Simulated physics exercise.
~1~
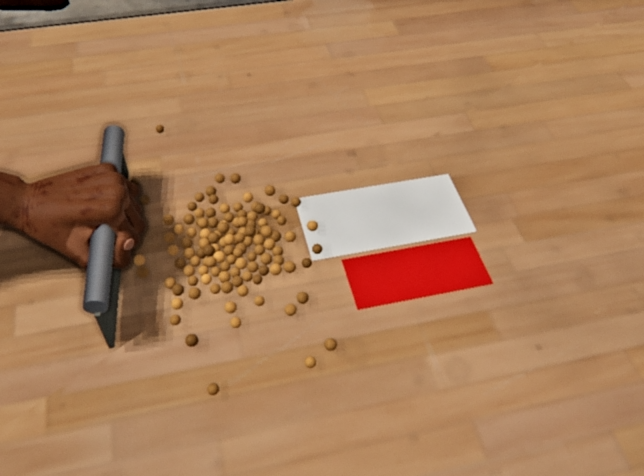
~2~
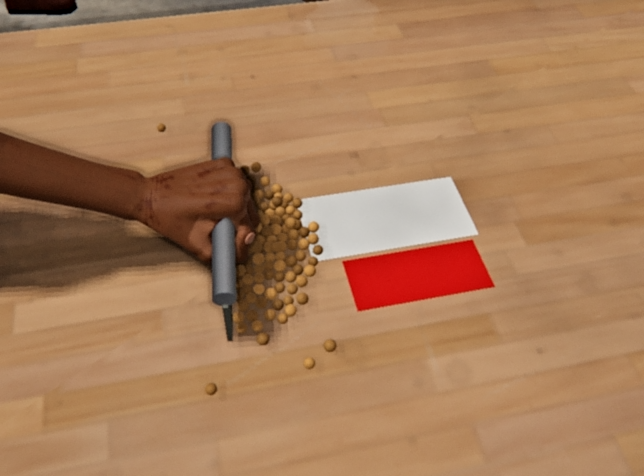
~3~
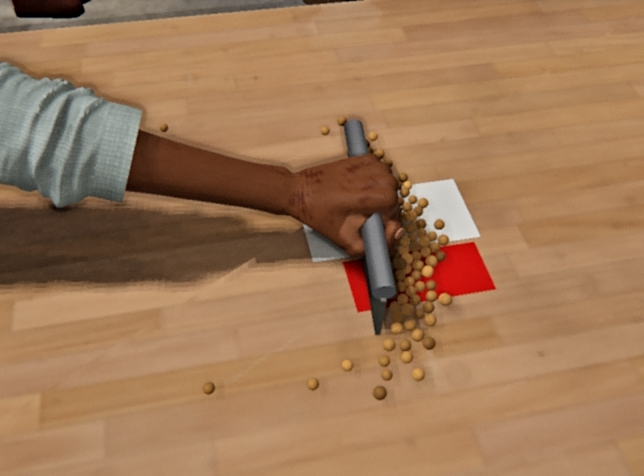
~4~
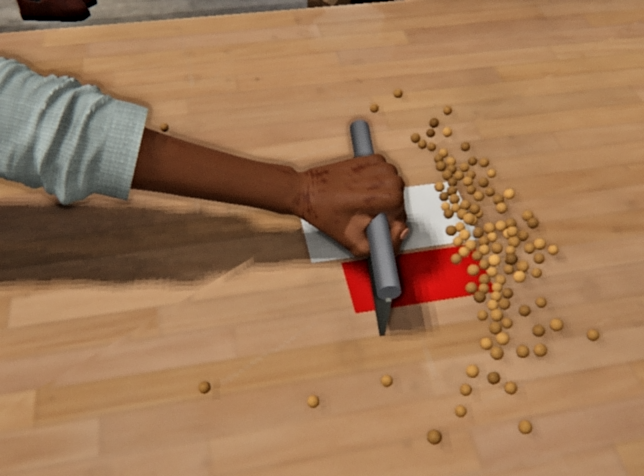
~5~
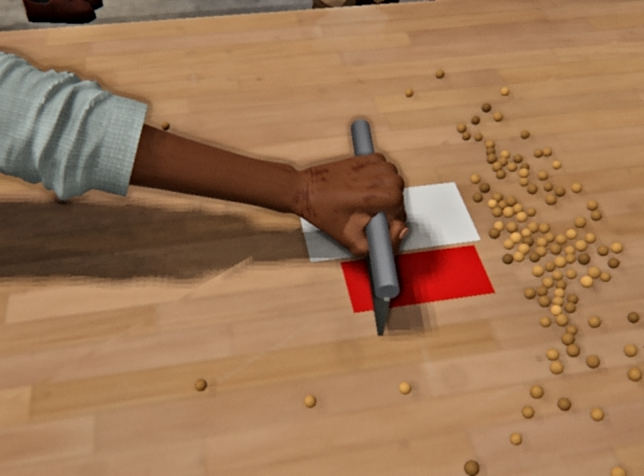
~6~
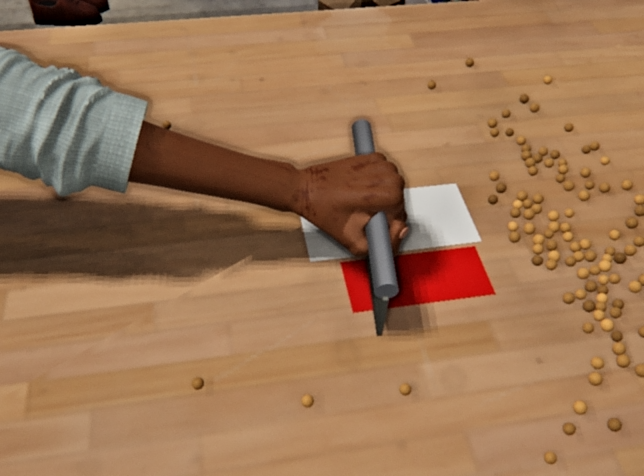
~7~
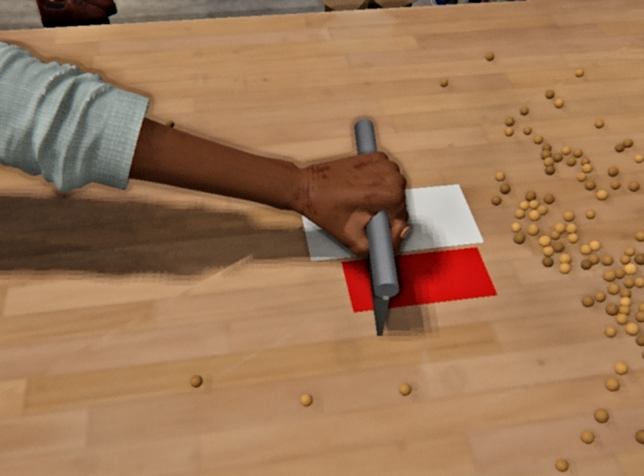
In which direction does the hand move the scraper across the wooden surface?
The hand moves the scraper to the right, pushing the beads ahead of it before coming to a stop over the coloured sheets.
